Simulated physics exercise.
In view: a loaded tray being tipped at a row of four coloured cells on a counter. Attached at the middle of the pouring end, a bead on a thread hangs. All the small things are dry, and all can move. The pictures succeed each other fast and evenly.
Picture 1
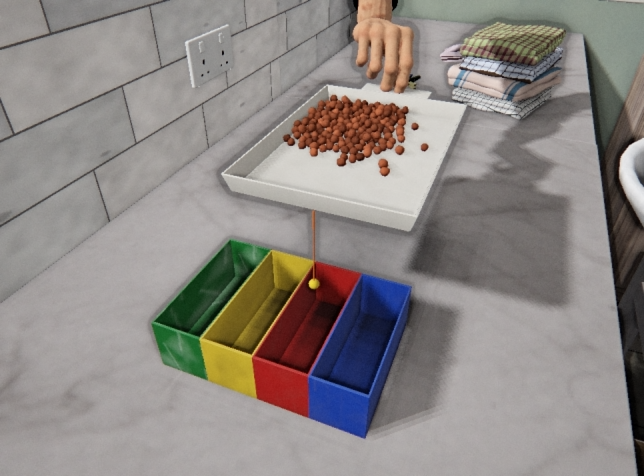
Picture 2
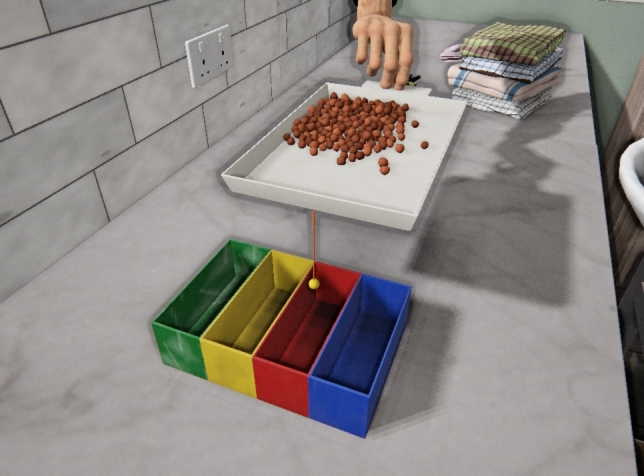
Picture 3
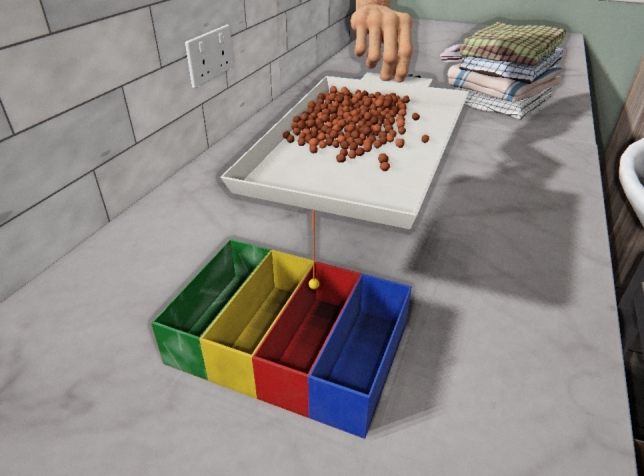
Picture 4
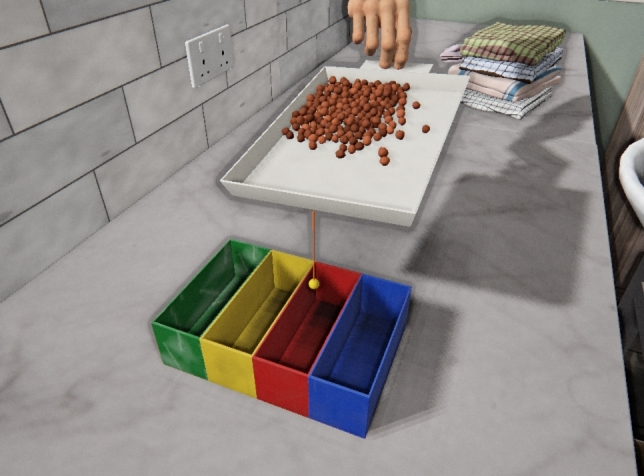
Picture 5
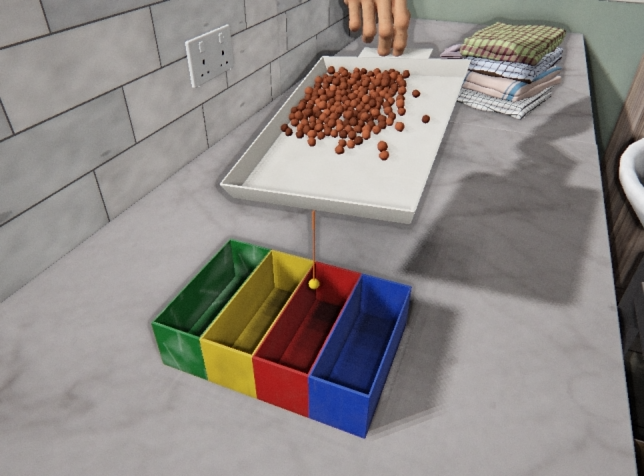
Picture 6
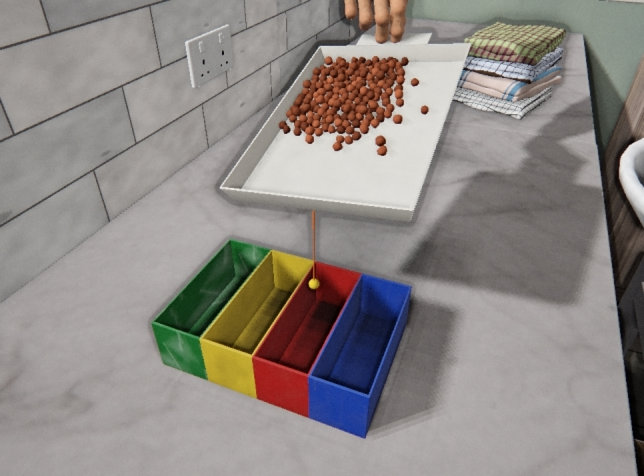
To begin with, a hand holds a white tray of small brown pellets almost level above green, yellow, red and blue cells on a marble counter. The hand then steadily raises the far end, tilting the tray toward the cells, while the pellets stay bunched and the yellow bead hangs nearly still.
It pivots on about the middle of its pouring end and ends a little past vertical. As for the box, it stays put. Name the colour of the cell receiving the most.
That is the green one.
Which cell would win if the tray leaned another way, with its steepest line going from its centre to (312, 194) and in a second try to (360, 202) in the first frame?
Yellow, then that blue cell.
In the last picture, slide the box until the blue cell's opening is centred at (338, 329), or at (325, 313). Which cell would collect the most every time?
Taking the two placings in order, you'd get the yellow cell and then yellow.
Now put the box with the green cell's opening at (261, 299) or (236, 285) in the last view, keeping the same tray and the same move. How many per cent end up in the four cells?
First placement near 30 percent, second near 90 percent.
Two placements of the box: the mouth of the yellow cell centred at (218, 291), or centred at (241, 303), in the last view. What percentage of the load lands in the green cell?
0% for the first placement, 30% for the second.
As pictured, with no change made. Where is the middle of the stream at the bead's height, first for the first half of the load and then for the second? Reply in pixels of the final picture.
(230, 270) first, (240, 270) later.
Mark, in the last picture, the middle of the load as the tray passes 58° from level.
The load is centred about (262, 172).
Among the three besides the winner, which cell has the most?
That would be yellow, just behind the top one.
Shortly afterwards, tray tipped steeply; the bulk on the tray; a little in the green cell; only a few in the yellow cell; a little falling or outside the box.
Next, tray tipped right over; near a third on the tray; near a third in the green cell; near a quarter in the yellow cell; a little falling or outside the box.
Some moments later, tray tipped past a quarter turn; near two thirds in the green cell; near a third in the yellow cell; only a few in the red cell; only a few falling or outside the box.
In the end, tray tipped past a quarter turn; near two thirds in the green cell; near a third in the yellow cell; only a few in the red cell; none at all in the blue cell; only a few outside the box.
